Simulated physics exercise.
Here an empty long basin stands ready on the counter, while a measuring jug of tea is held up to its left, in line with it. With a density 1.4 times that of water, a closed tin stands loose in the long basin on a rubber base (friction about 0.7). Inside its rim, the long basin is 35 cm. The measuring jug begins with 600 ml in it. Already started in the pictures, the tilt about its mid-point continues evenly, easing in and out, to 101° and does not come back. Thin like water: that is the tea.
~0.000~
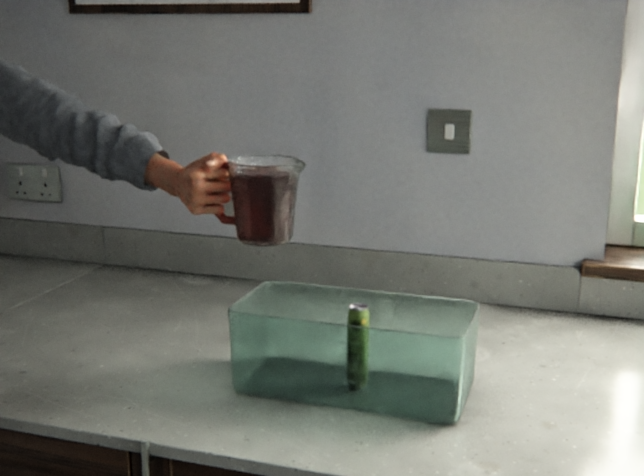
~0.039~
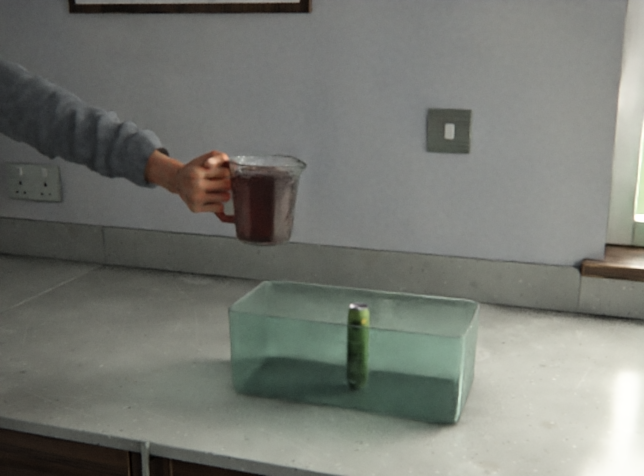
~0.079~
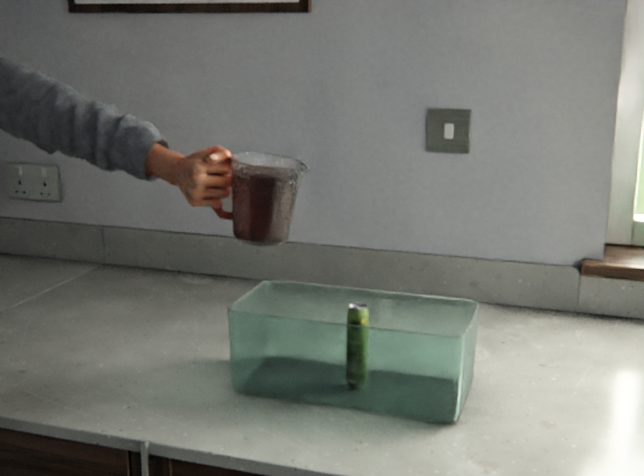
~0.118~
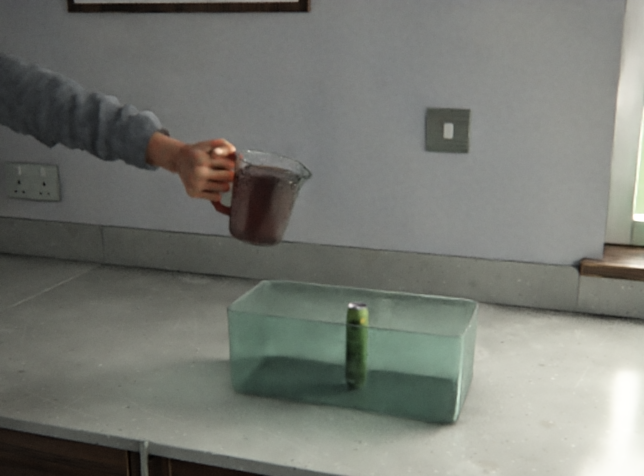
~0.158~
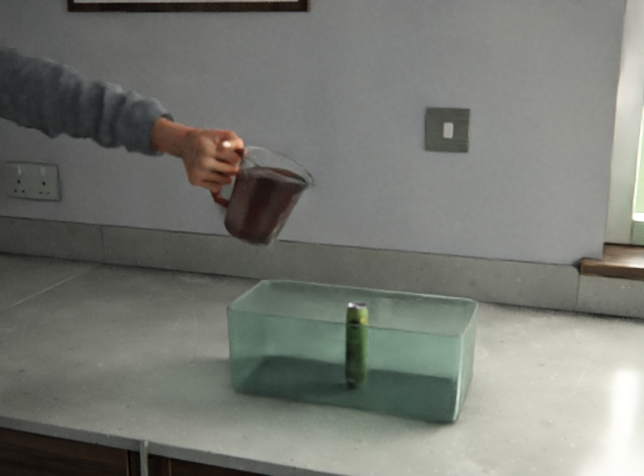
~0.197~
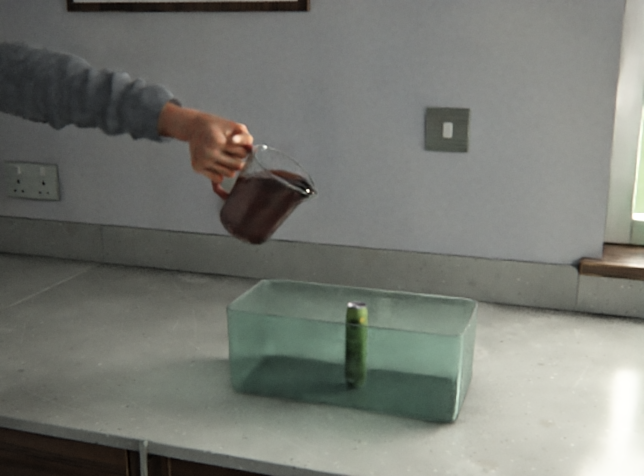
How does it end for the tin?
It's down.
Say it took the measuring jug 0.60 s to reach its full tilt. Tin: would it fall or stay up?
The tin tips over.
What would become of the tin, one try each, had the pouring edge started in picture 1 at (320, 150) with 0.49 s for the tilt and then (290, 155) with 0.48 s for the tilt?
Try 1: Still standing; try 2: Tipped over.
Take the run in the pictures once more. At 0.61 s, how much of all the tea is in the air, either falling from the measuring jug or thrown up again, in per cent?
Roughly 18 %.
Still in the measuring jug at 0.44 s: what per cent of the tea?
Roughly 52 percent.
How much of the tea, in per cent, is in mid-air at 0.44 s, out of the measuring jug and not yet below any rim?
About 34 per cent.
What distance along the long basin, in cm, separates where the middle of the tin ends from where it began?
9.5 cm.
Then, 0.44 s in, the tilt is 98° and 52 per cent is still to pour; the tin stands where it began.
Then, 0.61 s in, the tilt is 101° and 15 per cent is still to pour; the tin stands where it began.
Then, 0.79 s in, the tilt is 101° and 2 per cent is still to pour; the tin leans 30°.
Then, 0.99 s in, the tilt is 101° and 0 per cent is still to pour; the tin lies on its side.
Finally, the tin lies on its side.
